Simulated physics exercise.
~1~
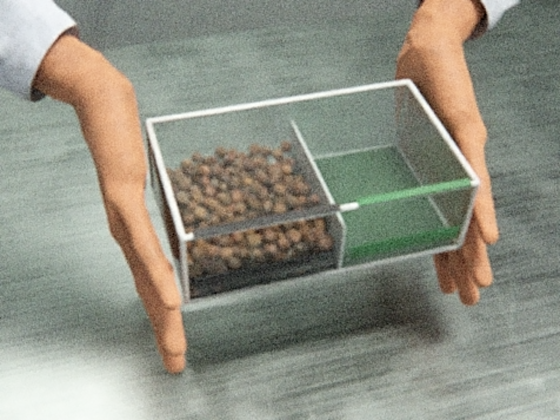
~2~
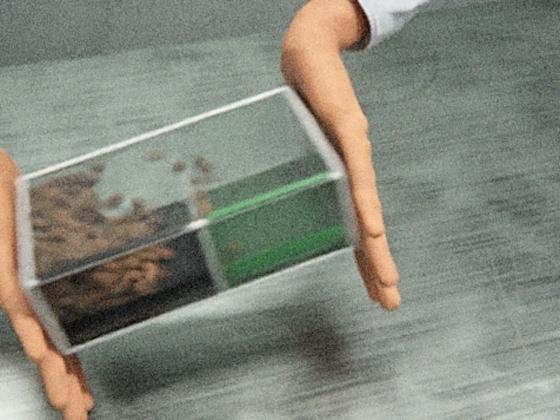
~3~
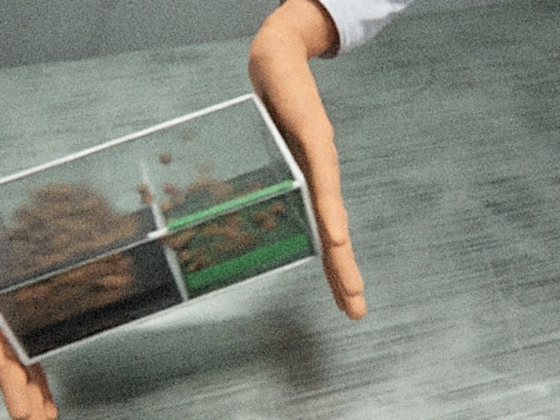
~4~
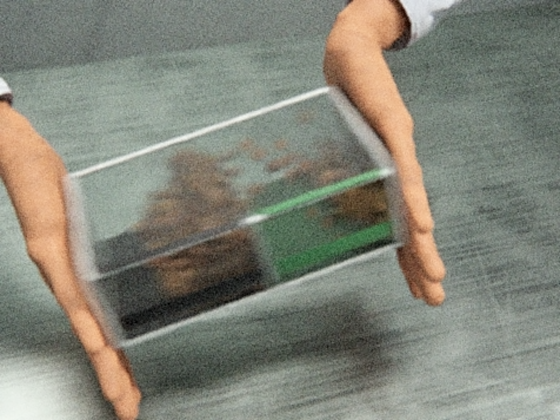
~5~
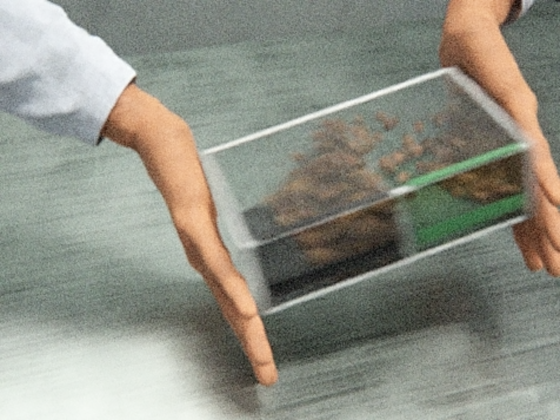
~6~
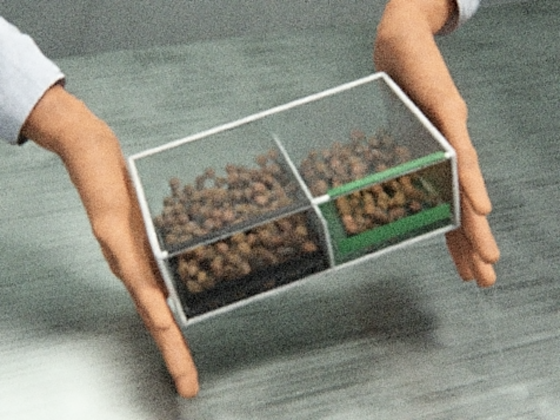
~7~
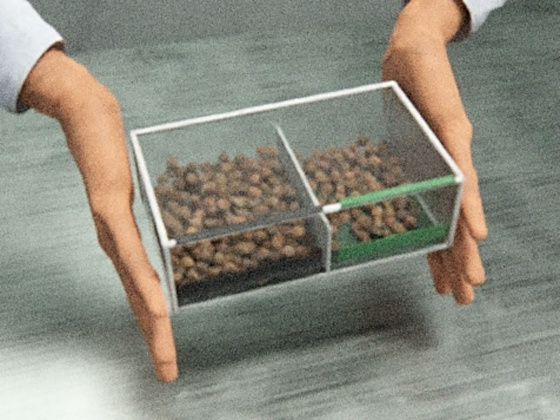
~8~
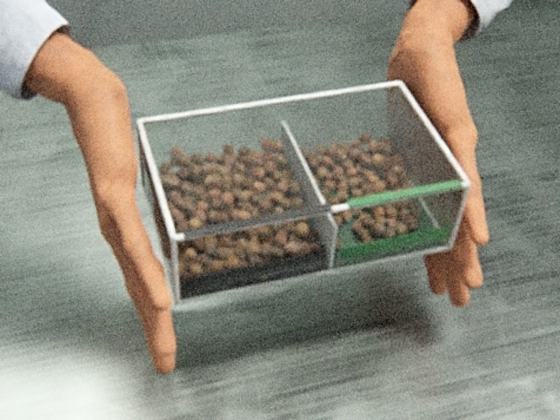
Above a grey table, two hands tilt and shake a clear box, spreading brown balls into green.
